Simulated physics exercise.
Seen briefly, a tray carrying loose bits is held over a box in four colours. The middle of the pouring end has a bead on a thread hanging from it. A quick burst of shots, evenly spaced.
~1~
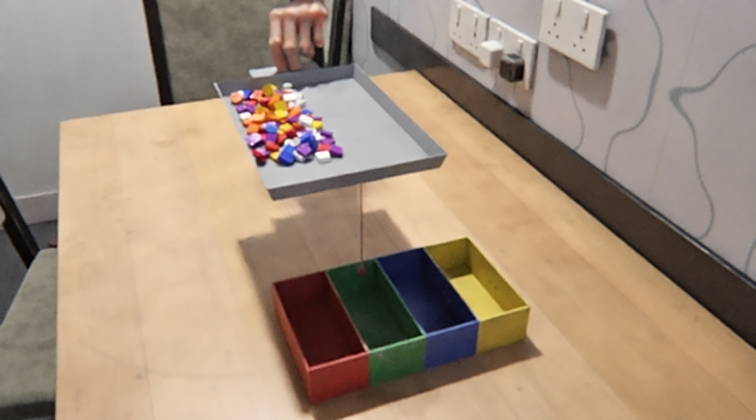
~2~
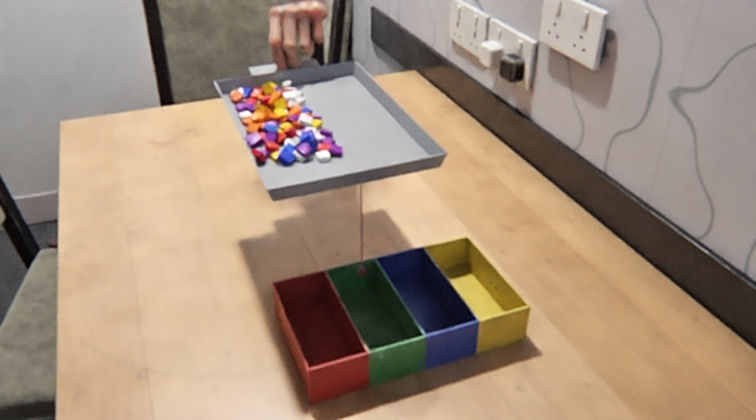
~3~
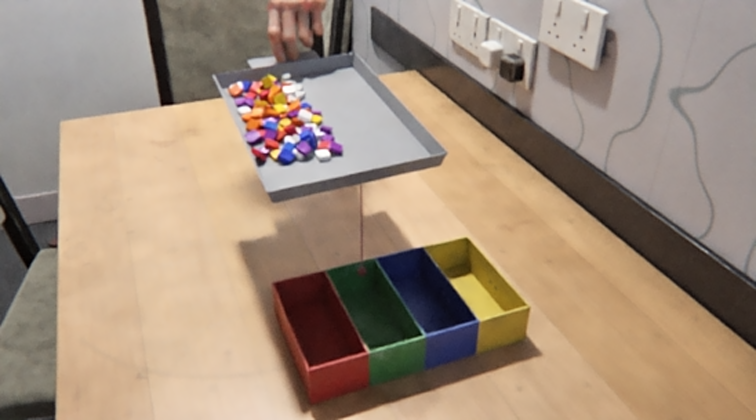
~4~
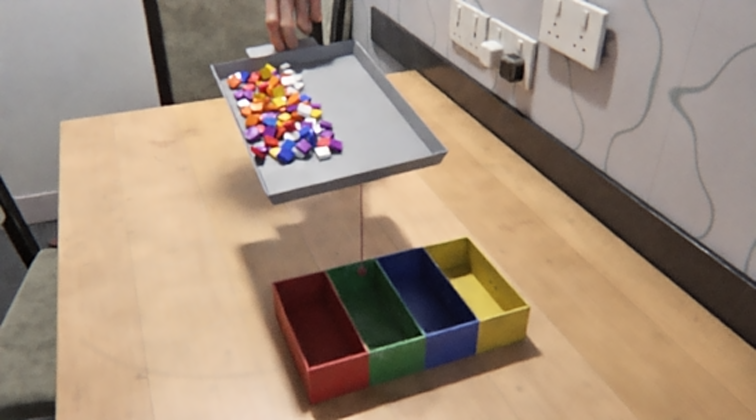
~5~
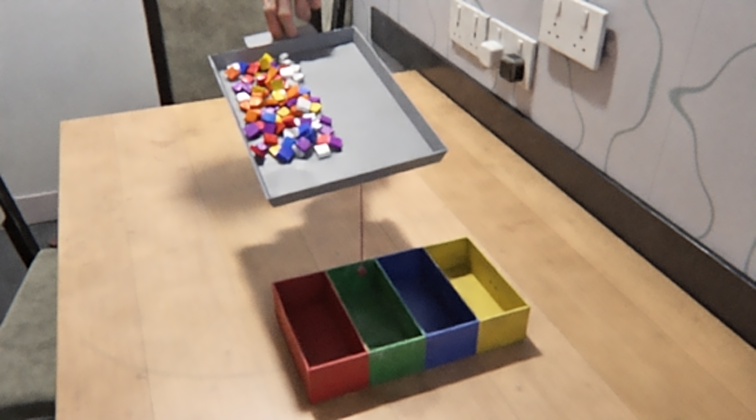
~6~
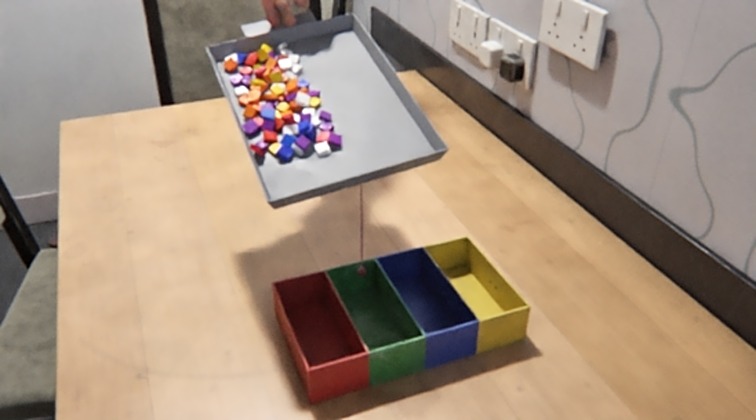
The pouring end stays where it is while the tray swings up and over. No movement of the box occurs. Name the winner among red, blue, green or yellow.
Winner: Red.
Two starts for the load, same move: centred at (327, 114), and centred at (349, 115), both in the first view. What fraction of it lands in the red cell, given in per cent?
Share in order: Roughly 60 %, 60 %.
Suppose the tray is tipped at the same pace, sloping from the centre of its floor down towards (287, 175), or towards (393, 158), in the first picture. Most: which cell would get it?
Try 1 - the red one / try 2 - the blue cell.
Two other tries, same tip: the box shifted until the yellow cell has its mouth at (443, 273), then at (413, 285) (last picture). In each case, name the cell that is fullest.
You'd see the red one win the first time and the green cell win the second.
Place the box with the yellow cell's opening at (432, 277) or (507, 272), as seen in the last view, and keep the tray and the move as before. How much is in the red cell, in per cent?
You'd end up with around 70 per cent and then around 10 per cent.
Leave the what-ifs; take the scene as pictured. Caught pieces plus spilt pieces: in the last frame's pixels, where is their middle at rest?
(296, 339).
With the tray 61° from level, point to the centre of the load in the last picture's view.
Near the pixel (285, 182).
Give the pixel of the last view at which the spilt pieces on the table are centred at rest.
Middle in the last view: Roughly (252, 360).
Just after the last frame, tray tipped steeply; almost all on the tray; about a tenth falling or outside the box.
A moment on, tray tipped past a quarter turn; about a tenth on the tray; roughly a third in the red cell; just a few in the green cell; roughly half falling or outside the box.
Further on, tray tipped past a quarter turn; roughly half in the red cell; just a few in the green cell; roughly half falling or outside the box.
When it is over, tray tipped past a quarter turn; roughly half in the red cell; just a few in the green cell; not one in the blue cell; not one in the yellow cell; roughly half outside the box.
